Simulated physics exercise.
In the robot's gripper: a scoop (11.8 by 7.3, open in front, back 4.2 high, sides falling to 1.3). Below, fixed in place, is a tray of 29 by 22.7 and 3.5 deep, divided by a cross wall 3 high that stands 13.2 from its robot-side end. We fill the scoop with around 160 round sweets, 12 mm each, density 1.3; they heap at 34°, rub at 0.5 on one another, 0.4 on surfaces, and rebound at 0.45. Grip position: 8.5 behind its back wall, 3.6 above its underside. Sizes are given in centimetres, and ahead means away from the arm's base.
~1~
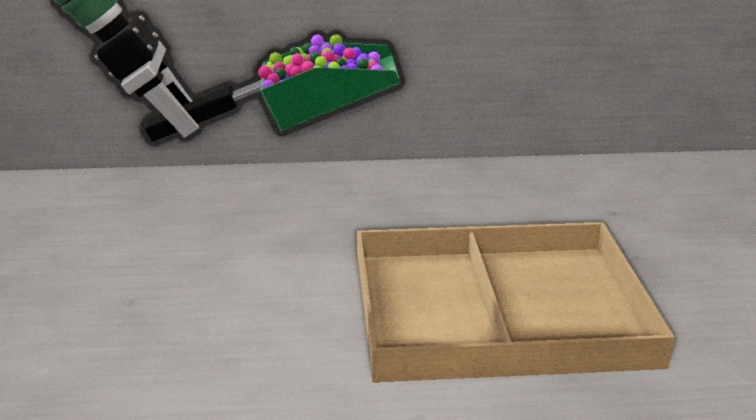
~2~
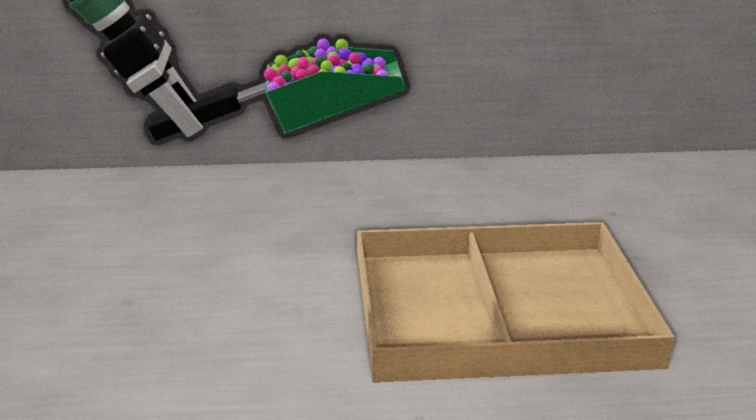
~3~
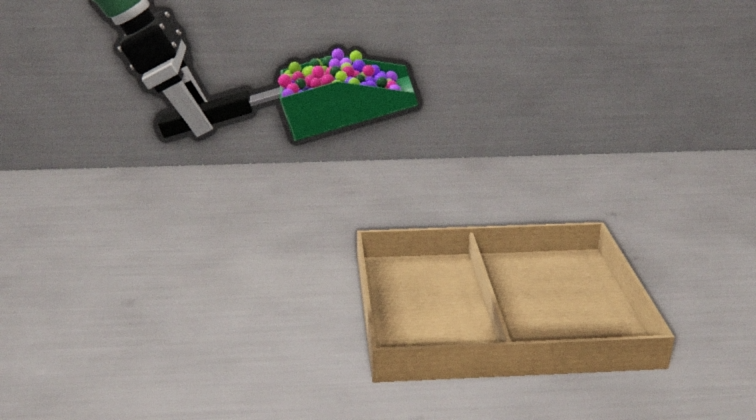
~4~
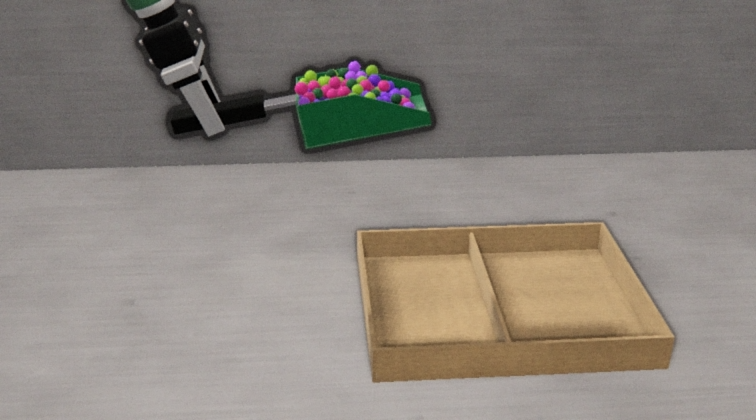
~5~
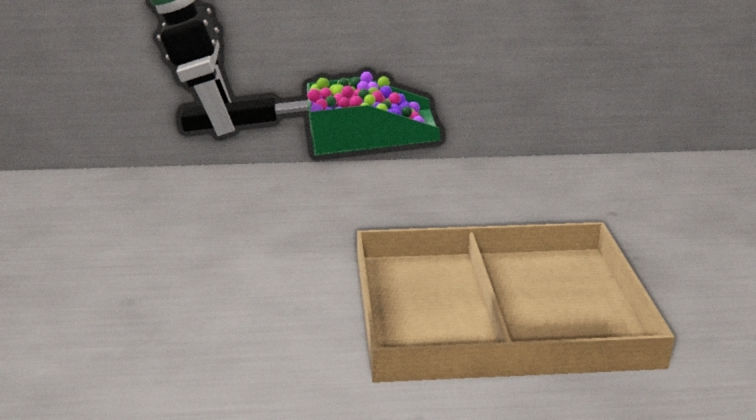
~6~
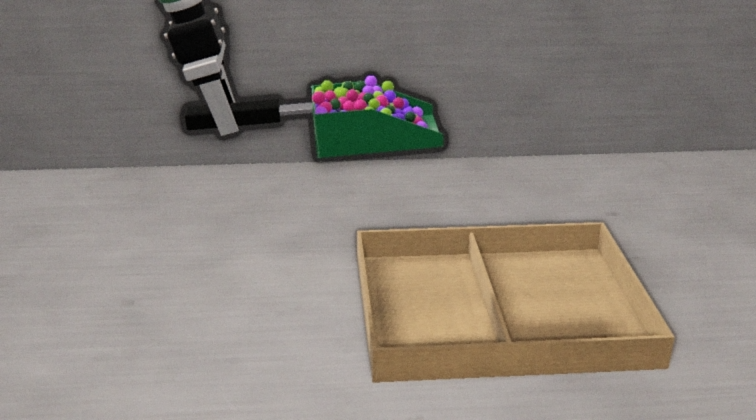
In this clip, a robot arm holding a green scoop heaped with pink, green and purple balls moves it a short way right and slightly down, gradually levelling its backward tilt, while an empty divided tray sits still below.
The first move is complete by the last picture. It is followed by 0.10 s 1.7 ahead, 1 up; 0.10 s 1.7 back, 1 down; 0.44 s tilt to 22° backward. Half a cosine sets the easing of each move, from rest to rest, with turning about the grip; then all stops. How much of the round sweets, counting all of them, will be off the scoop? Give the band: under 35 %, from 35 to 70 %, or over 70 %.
The share falls under 35 %.
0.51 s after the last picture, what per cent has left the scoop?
Close to 10 per cent of the load is out.
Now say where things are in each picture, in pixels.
Scoop floor at (326, 93), tilted 22° backward; upper third of the load around (327, 62), from x 265 to 380, top at y 40; 158 on the scoop, in the first frame.
Scoop floor at (331, 97), tilted 20° backward; upper third of the load around (331, 66), from x 270 to 385, top at y 45, in the second frame.
Scoop floor at (342, 107), tilted 16° backward; upper third of the load around (337, 77), from x 285 to 395, top at y 55, in the third frame.
Scoop floor at (354, 120), tilted 10° backward; upper third of the load around (344, 88), from x 300 to 410, top at y 65, in the fourth frame.
Scoop floor at (363, 130), tilted 6° backward; upper third of the load around (351, 98), from x 315 to 420, top at y 80, in the fifth frame.
Scoop floor at (366, 133), tilted 4° backward; upper third of the load around (353, 102), from x 320 to 425, top at y 80; 158 on the scoop, in the sixth frame.
Then, 0.26 s after the last picture, tilted 5° backward, highest piece 25 above the table; 144 on the scoop, 14 in flight or on a rim.
Then, 0.51 s after the last picture, tilted 18° backward, highest piece 29 above the table; 142 on the scoop, 14 in the robot-side part, 1 in the far-side part, 1 in flight or on a rim.
Then, 0.84 s after the last picture, tilted 22° backward, highest piece 30 above the table; 142 on the scoop, 14 in the robot-side part, 2 in the far-side part.
Then, 1.89 s after the last picture, tilted 22° backward, highest piece 30 above the table; 142 on the scoop, 14 in the robot-side part, 2 in the far-side part.
Final count, 142 on the scoop, 14 in the robot-side part, 2 in the far-side part. That is 10 % off the scoop.
